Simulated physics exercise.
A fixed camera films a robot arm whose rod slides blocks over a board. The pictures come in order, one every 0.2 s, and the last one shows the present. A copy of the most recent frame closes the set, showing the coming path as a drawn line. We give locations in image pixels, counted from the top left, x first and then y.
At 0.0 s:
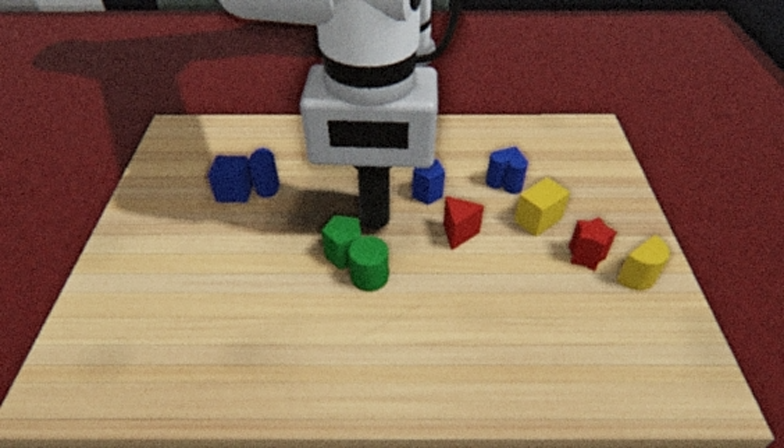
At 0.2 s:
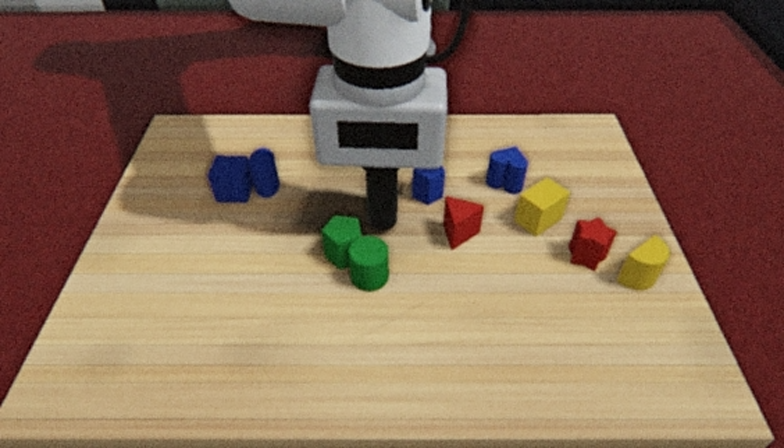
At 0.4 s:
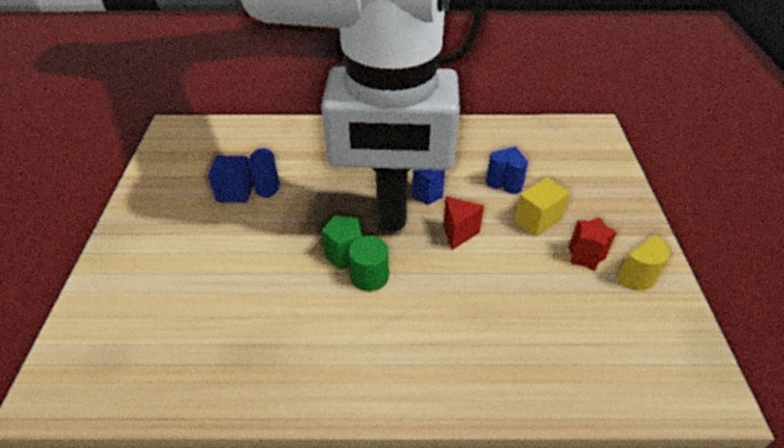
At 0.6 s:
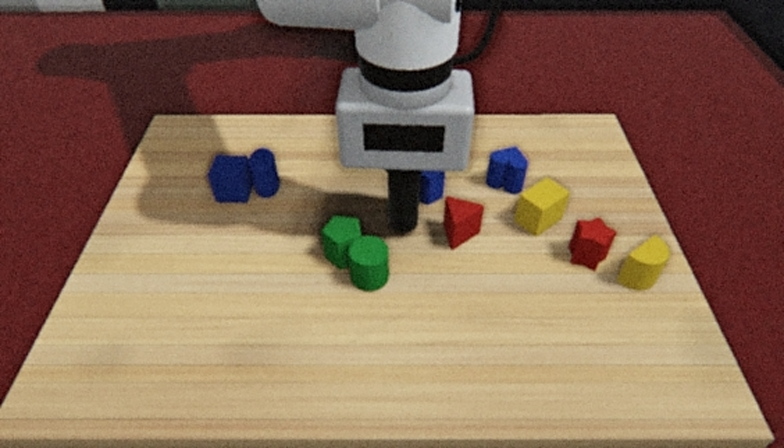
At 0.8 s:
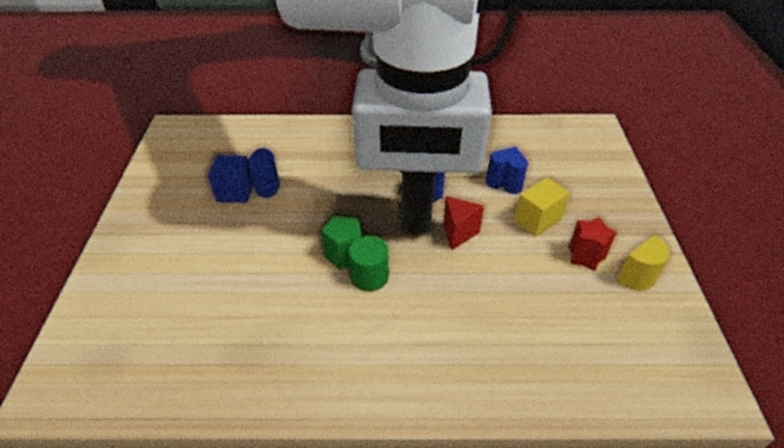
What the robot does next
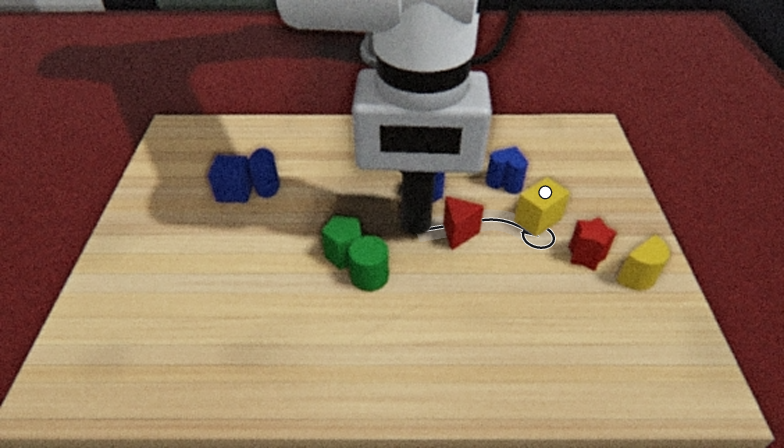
A robotic arm with a black rod slides slowly to the right over a wooden board, passing behind green blocks and nearing a red triangular piece, while the scattered blue, green, red and yellow blocks all stay still.
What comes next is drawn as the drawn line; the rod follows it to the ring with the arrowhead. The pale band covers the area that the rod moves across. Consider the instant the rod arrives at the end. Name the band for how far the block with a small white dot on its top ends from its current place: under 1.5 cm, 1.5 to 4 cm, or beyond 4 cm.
From 1.5 to 4 cm.
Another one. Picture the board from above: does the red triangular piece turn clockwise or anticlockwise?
It makes a clockwise turn.
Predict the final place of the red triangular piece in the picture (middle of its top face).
Around (508, 215).
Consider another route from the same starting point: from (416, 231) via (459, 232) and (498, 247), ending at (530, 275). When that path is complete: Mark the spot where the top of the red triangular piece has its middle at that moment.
The middle of its upper face should be somewhere near (569, 246).
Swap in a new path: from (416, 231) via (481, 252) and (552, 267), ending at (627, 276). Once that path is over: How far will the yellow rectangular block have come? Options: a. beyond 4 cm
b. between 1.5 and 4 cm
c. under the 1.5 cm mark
I'll go with c - under the 1.5 cm mark.
The line goes from (416, 231) via (457, 224) and (499, 220), ending at (538, 236); the dot is on the yellow rectangular block.
The first path, step by step. One third of the way, rod at (458, 217); red triangular piece at (484, 210), turned 55° clockwise.
Two thirds of the way, rod at (501, 213); red triangular piece at (502, 213), turned 95° clockwise.
At the end, rod at (540, 229); red triangular piece at (508, 215), turned 130° clockwise; yellow rectangular block at (572, 195), turned 50° anticlockwise; red star block unmoved.
